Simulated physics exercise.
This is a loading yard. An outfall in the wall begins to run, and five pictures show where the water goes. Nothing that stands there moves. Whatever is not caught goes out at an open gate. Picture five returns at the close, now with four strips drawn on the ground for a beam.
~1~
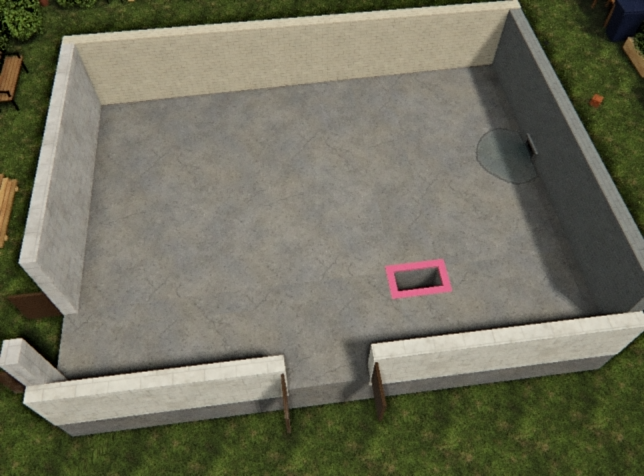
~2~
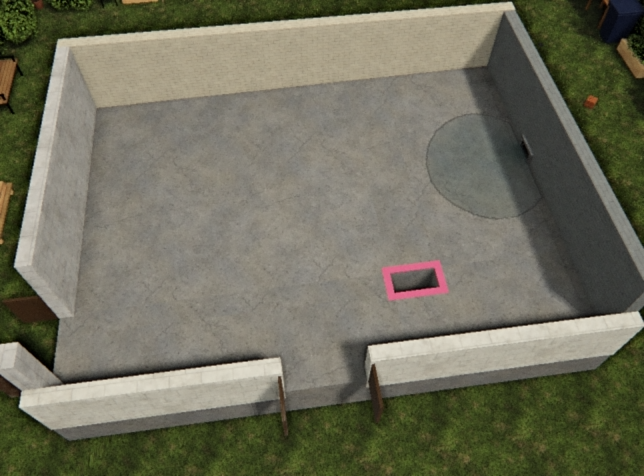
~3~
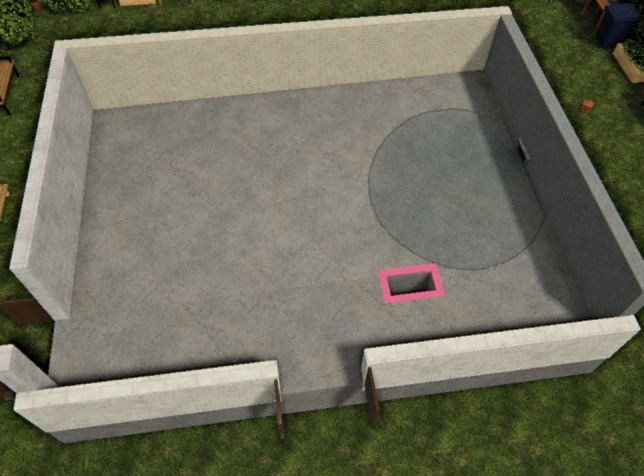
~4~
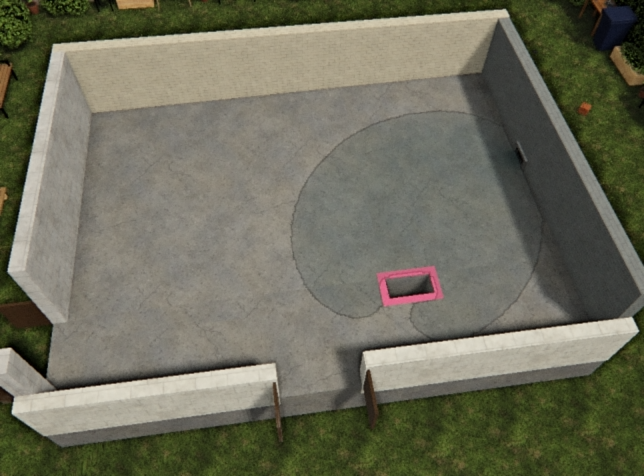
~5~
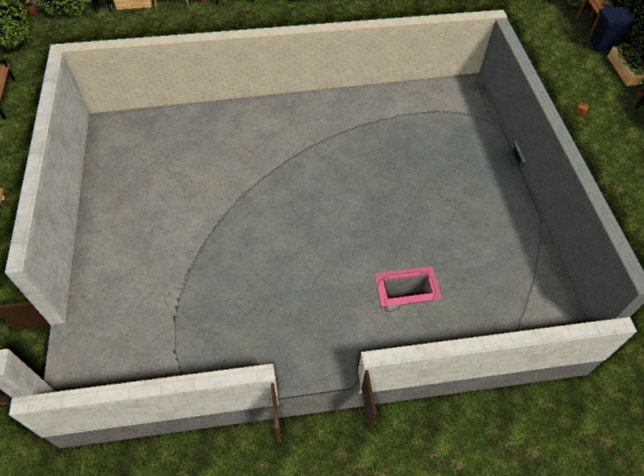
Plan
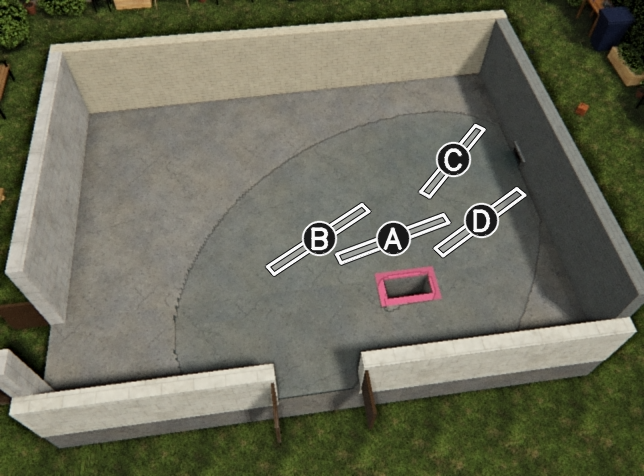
In the video, a round patch of water appears beside the right wall of a walled concrete yard and spreads across the floor, surrounding a pink-edged drain and then extending left and down to the front wall.
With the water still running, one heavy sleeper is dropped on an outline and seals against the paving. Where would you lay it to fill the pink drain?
Take C.
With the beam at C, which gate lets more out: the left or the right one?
More leaves on the left.
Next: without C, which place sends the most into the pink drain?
The answer is B.
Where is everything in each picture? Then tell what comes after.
The first frame shows outfall at (531, 148); pink drain at (418, 279); open gate at (74, 346); open gate at (327, 370); 2 % of the ground under water, visible out to (496, 174); pink drain still dry.
In the second frame, 7 % of the ground under water, visible out to (457, 203); pink drain still dry.
In the third frame, 17 % of the ground under water, visible out to (386, 222); pink drain still dry.
In the fourth frame, 30 % of the ground under water, visible out to (316, 288); pink drain taking water.
In the fifth frame, 48 % of the ground under water, visible out to (182, 332); pink drain taking water.
In white, A from (338, 258) to (446, 218); B from (270, 270) to (365, 208); C from (425, 194) to (479, 127); D from (439, 252) to (520, 191).
For place A, about 14 % of the stream goes into the pink drain, about 86 % out by the gates.
For place B, about 22 % of the stream goes into the pink drain, about 78 % out by the gates.
For place C, about 40 % of the stream goes into the pink drain, about 59 % out by the gates.
For place D, about 13 % of the stream goes into the pink drain, about 87 % out by the gates.
